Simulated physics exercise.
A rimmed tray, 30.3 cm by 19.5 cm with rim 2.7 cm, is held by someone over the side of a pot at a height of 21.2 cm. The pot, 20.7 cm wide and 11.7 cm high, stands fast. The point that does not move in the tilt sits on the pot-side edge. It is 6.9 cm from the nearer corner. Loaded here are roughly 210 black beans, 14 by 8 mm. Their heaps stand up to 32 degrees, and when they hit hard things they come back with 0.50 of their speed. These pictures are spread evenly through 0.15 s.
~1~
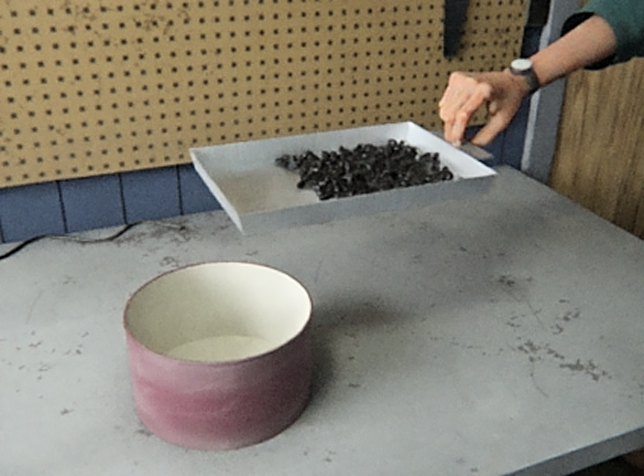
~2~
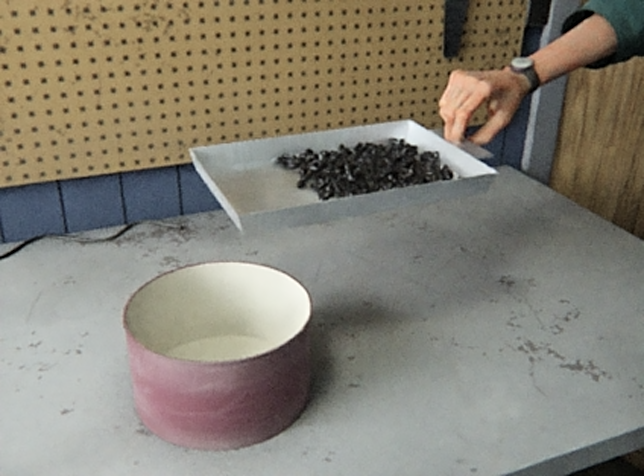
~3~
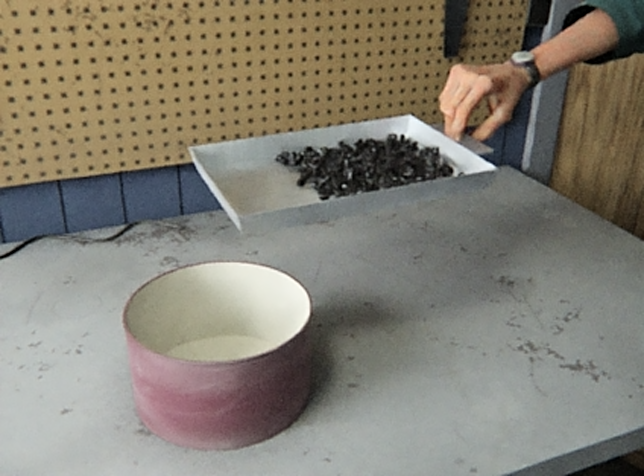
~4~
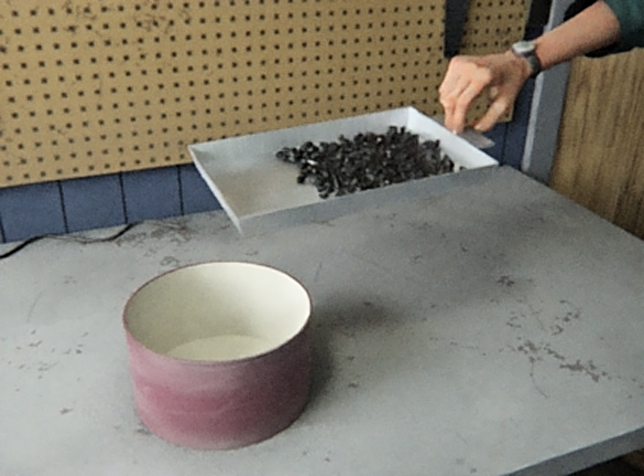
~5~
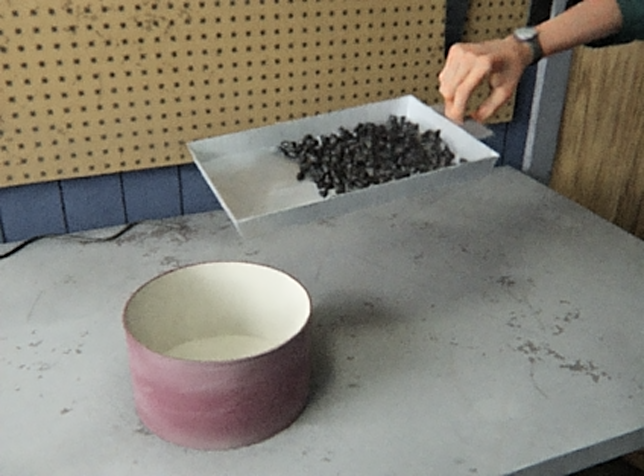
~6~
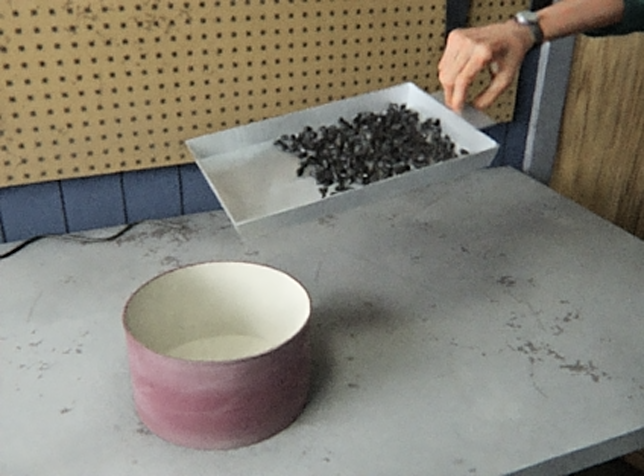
To begin with, a hand holds a pale rimmed tray of black beans nearly level above a gray table, behind a pink pot. The hand then gradually raises the tray's right side, tilting it slightly toward the left front, while the beans stay heaped inside and the pot remains still.
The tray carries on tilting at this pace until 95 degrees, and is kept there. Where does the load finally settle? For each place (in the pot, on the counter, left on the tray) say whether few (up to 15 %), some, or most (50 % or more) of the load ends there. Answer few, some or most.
Pot: Most; counter: Few; tray: Few.
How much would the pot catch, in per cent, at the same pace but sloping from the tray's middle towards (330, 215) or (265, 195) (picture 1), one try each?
First try: About 80 percent; second try: About 65 percent.
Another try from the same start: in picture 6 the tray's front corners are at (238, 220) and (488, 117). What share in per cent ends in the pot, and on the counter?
Split: Pot = 95, counter = 5.
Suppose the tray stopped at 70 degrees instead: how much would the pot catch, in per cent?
Around 80 in a hundred.
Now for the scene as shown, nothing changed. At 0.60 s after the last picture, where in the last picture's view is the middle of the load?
At that time the load is centred around (227, 262).
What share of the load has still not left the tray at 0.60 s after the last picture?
Around 50 percent.
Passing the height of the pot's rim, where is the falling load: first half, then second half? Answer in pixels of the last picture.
At roughly (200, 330) first, later on at (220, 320).
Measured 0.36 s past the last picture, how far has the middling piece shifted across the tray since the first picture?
7 cm.
Then, 0.36 s after the last picture, tilt 51 degrees; the tray holds 100 %, the pot 0 %.
Then, 0.60 s after the last picture, tilt 79 degrees; the tray holds 50 %, the pot 10 %.
Then, 0.95 s after the last picture, tilt 95 degrees; the tray holds 5 %, the pot 90 %.
In the end, pot 100 %, counter 0 %, tray 0 %.
